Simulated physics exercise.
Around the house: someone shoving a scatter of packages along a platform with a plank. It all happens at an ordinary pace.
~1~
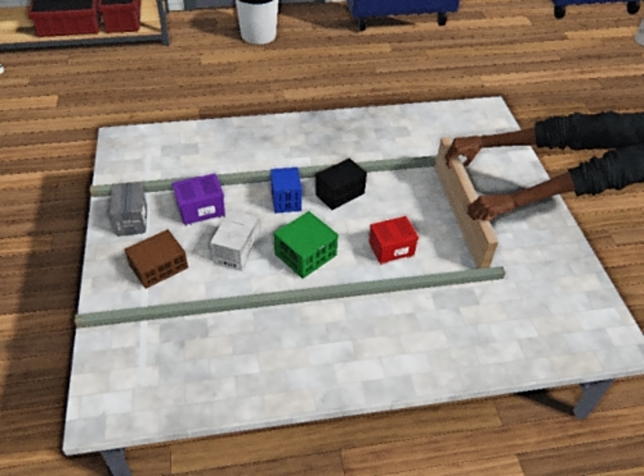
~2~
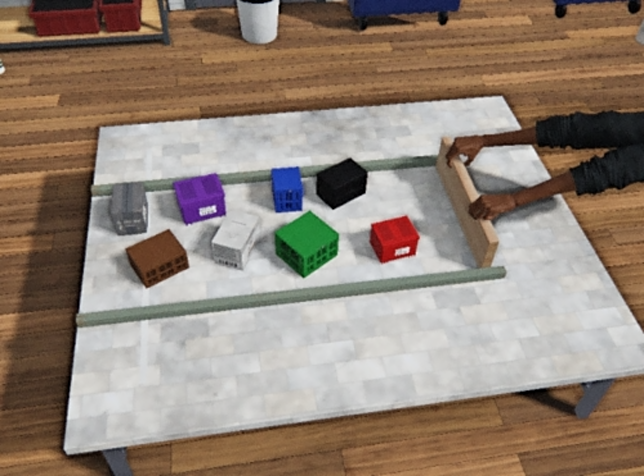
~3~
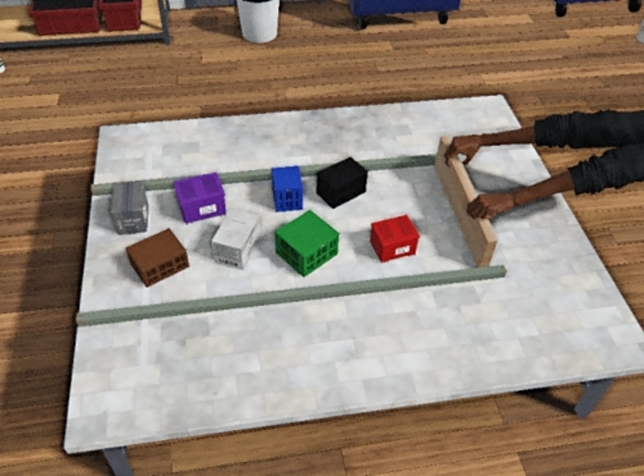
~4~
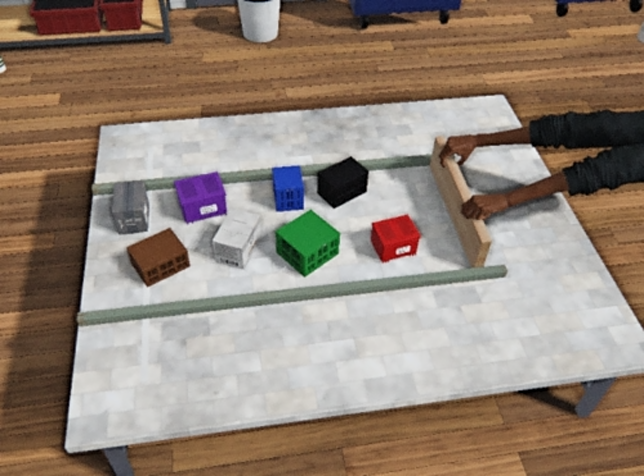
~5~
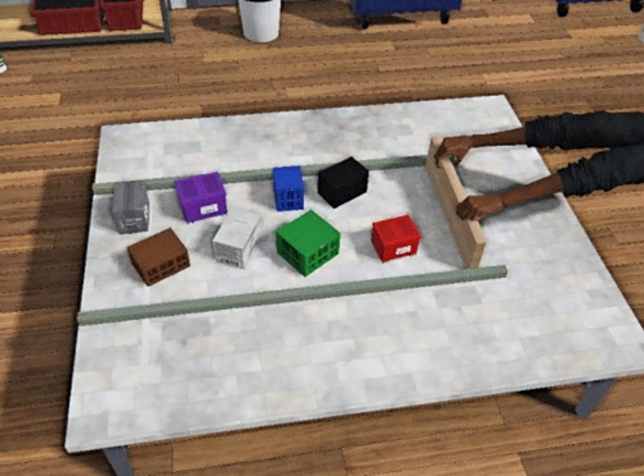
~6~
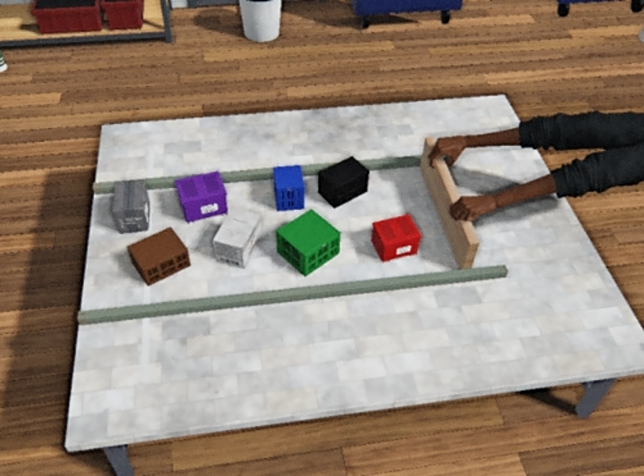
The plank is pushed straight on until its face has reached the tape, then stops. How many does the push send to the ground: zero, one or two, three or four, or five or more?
In the end the number that fall off is five or more.
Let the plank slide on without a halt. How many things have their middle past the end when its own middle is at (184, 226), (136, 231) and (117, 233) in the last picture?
It would be 4, 6 and 6.
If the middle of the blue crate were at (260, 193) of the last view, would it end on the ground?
Then it falls.
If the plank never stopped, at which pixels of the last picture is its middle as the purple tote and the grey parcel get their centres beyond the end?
At (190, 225) for the purple tote; at (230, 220) for the grey parcel.
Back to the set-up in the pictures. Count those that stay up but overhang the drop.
Overhanging: 0.
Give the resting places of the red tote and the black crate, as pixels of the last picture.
Near (125, 264) and (125, 194).
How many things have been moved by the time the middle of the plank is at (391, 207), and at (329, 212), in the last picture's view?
At the one place 1, at the other 5.
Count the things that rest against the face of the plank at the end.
It touches 2.
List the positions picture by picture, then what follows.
In the first frame, grey parcel (129, 209); brown crate (157, 259); purple tote (200, 200); plank (463, 201); tape (146, 248).
In the second frame, brown crate (158, 258); red tote (394, 240).
In the third frame, purple tote (201, 198); green crate (307, 243).
In the fourth frame, grey parcel (131, 207); blue crate (288, 189).
In the fifth frame, brown crate (159, 257); black crate (343, 182).
In the sixth frame, grey parcel (132, 207); brown crate (160, 256); purple tote (202, 197); plank (447, 201); tape (148, 245).
Early on, none off yet; grey parcel at rest near (132, 207); brown crate at rest near (160, 256); purple tote at rest near (202, 197).
A while later, none off yet; grey parcel at rest near (132, 207); brown crate travelled a little near (140, 260); purple tote travelled a little near (182, 199).
Further along, none off yet; grey parcel leaning well over near (64, 229); brown crate travelled about its own width near (88, 272); purple tote travelled well along near (107, 201).
Finally, the number that fall off is five or more; lost, green crate, blue crate, white box, purple tote, brown crate and grey parcel.
